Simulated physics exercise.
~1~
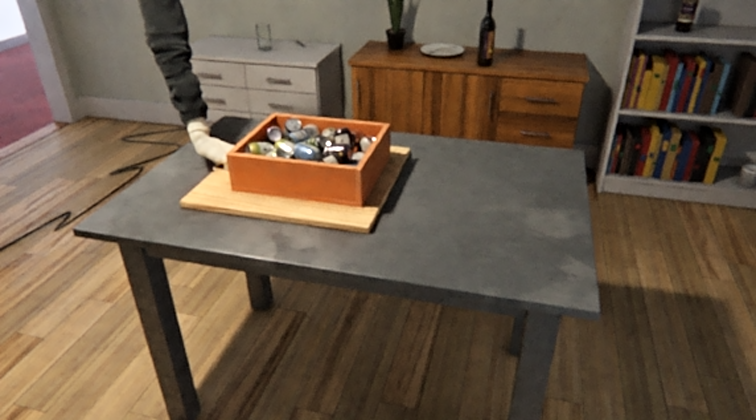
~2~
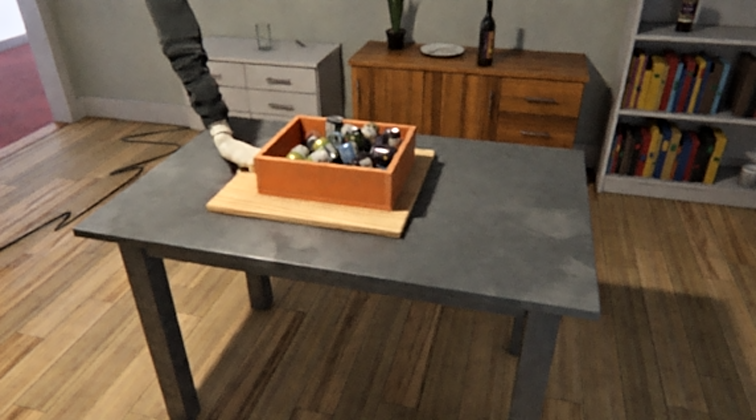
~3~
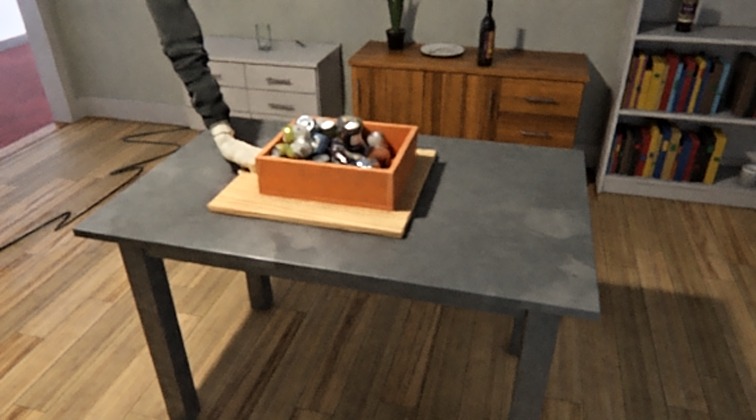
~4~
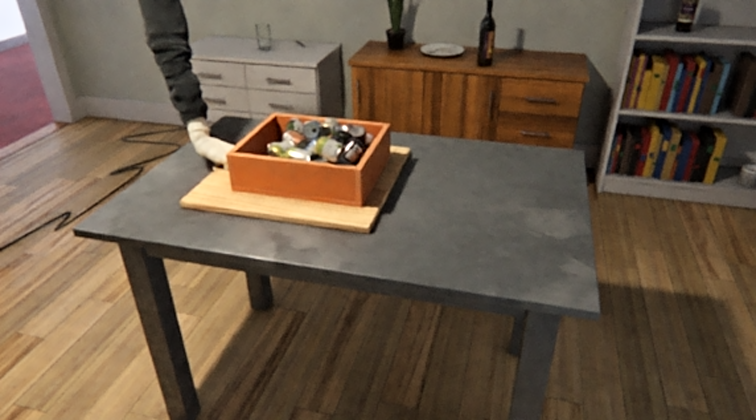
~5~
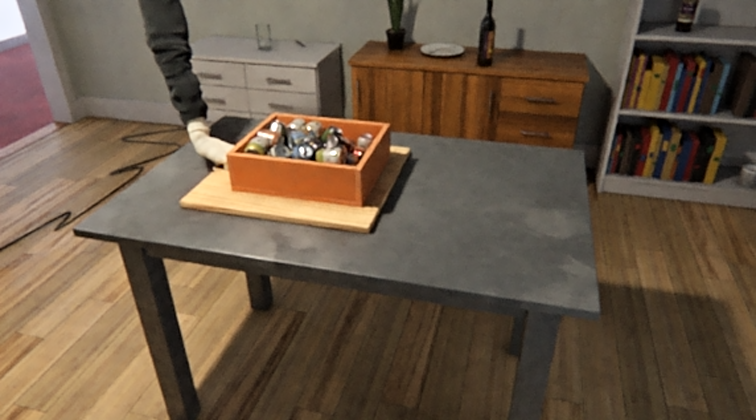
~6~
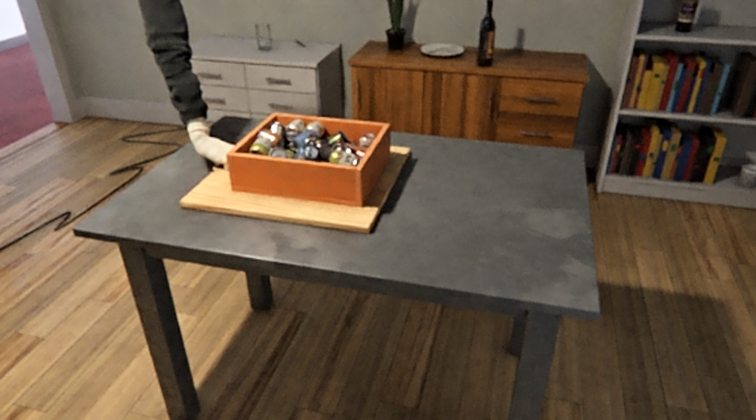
An orange basket full of loosely piled mini cans slid right on its wooden board as a gloved hand moved it across a dark table, then shifted back left and stayed there, with the cans jumbled about but all still inside.
